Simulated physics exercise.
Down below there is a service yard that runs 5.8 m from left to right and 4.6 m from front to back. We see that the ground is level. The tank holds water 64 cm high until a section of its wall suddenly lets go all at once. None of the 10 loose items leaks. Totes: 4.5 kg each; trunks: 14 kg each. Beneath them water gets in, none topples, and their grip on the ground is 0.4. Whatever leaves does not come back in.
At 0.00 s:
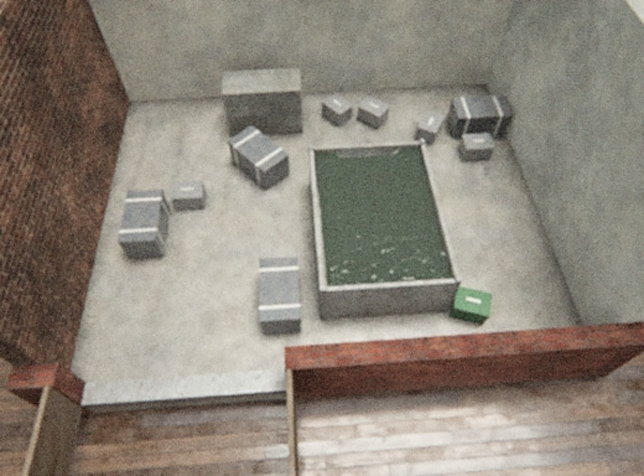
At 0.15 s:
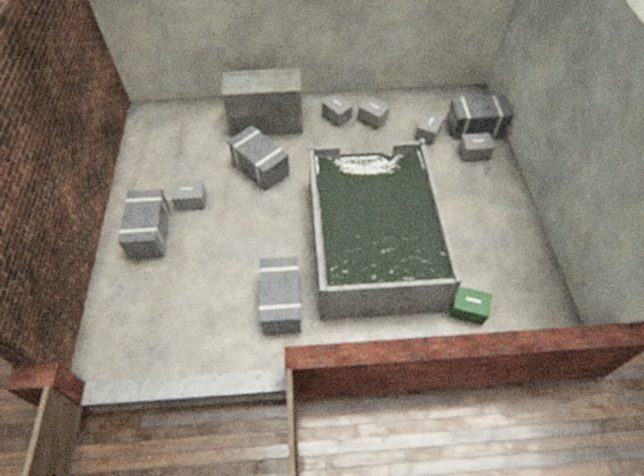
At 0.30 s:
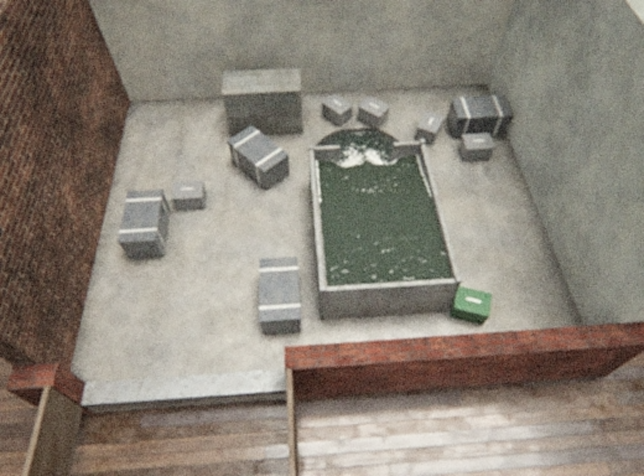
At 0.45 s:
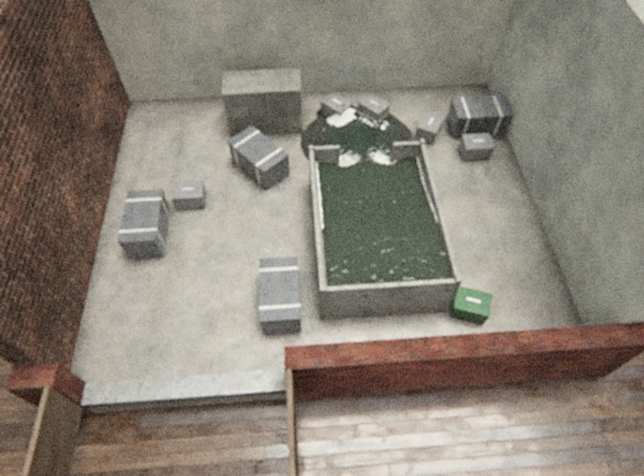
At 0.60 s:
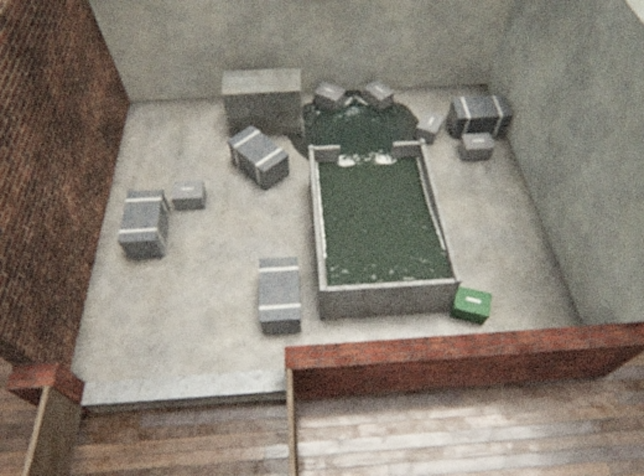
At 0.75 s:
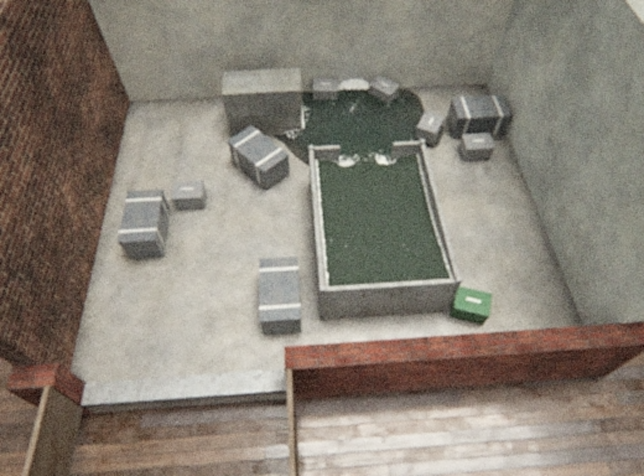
We see dark green water pour through a gap in the far end of a walled tank and spread across the yard floor behind it, shifting two small gray boxes slightly while the green box stays still.
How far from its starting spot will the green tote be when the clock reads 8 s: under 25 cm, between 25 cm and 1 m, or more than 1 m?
The green tote ends up more than 1 m from where it began.
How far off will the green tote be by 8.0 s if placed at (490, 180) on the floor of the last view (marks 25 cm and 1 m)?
Observed: Object goes well off.
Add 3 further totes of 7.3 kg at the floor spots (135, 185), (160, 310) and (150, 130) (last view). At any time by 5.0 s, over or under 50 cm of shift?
First beyond, then within, then beyond.
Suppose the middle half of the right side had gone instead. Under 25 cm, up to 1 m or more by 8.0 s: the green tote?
Under that change, the green tote budges a short distance.
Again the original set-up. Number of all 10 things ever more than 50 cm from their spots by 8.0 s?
8.
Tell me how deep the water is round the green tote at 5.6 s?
I'd put it at about 8 cm.
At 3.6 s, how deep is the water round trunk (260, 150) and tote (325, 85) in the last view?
Roughly 2 and 15 cm.
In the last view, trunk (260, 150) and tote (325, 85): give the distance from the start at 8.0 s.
The first ends 10 cm from its start, the second 400 cm.
After 1.6 s the green tote is near (473, 301), 0.0 m from its start, aground; 0 of 10 are out; 2 afloat.
After 3.6 s the green tote is near (473, 301), 0.0 m from its start, aground; 0 of 10 are out; 5 afloat.
After 5.6 s the green tote is near (457, 333), 0.5 m from its start, afloat; 0 of 10 are out; 6 afloat.
After 8.0 s the green tote is near (255, 345), 2.5 m from its start, aground; 0 of 10 are out; 7 afloat.
